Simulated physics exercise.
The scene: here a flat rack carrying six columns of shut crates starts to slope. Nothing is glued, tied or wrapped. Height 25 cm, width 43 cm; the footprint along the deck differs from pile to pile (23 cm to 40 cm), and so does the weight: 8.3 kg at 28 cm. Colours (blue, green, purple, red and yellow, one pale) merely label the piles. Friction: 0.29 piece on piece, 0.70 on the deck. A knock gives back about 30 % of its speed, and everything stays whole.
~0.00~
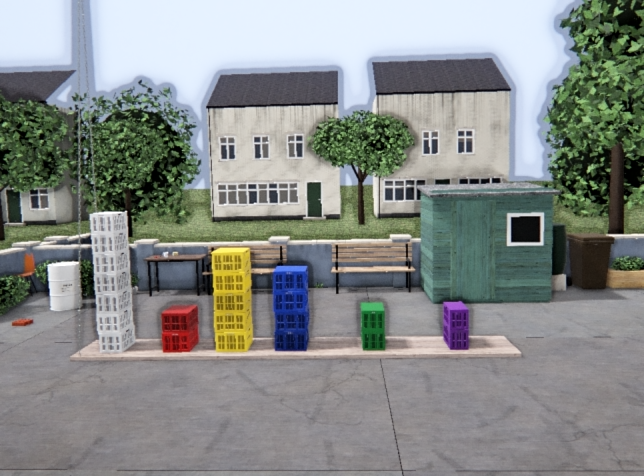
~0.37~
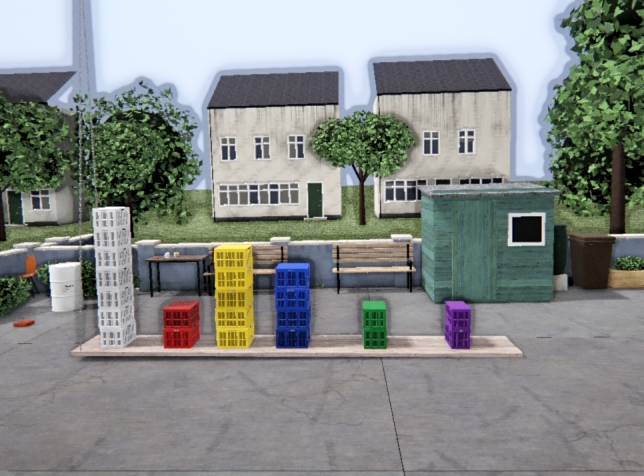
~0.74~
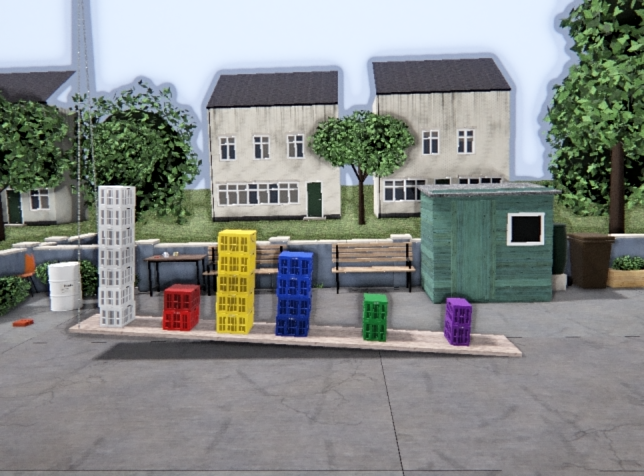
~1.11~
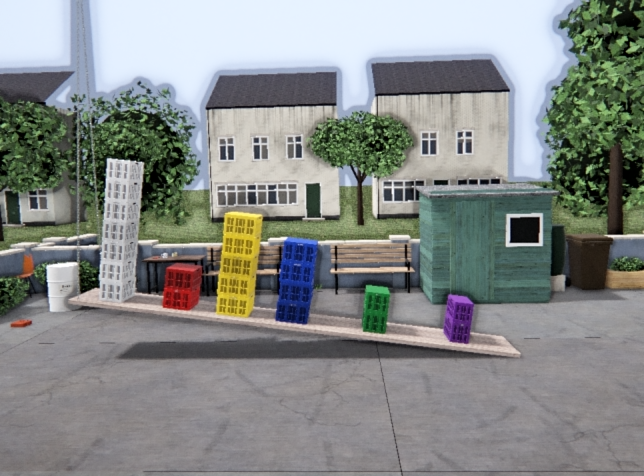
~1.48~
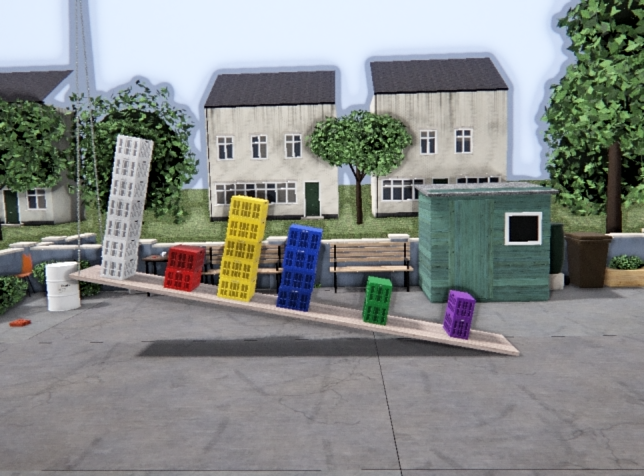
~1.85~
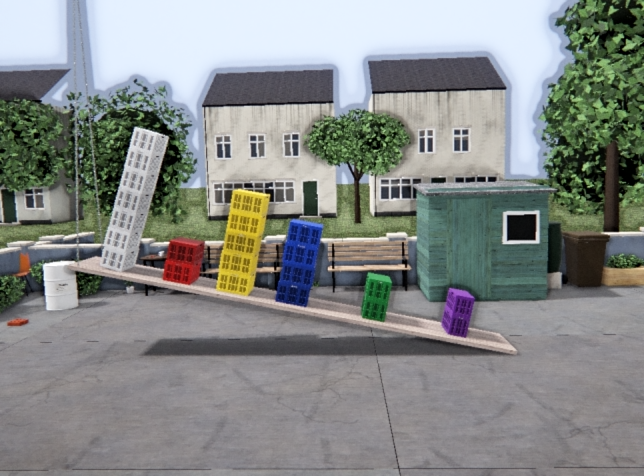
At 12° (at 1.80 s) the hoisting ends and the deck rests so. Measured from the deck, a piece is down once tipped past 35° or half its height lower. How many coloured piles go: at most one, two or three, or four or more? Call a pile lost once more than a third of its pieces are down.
Lost: Upwards of three.
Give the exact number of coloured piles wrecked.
The count is 5.
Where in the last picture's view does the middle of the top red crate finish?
At about (211, 262).
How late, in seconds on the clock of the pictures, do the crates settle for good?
Near 6.0 s.
After 2.28 s, slope 12°; none of the 15 other crates down.
After 2.78 s, slope 12°; none of the 15 other crates down, 8 disturbed; top yellow crate leaning 16°; top red crate leaning 11°.
After 3.28 s, slope 12°; 8 of the 15 other crates down; top blue crate on its side; top red crate leaning 37°, 8 cm lower.
After 4.44 s, slope 12°; 10 of the 15 other crates down; top purple crate upside down; top yellow crate on its side.
At rest (6.2 s), slope 12°; 10 of the 15 other crates down; top purple crate upside down; top yellow crate on its side. Wrecked, blue, green, purple, red and yellow. As the last picture would show them, middles, top purple crate near (535, 333), top yellow crate near (434, 318).
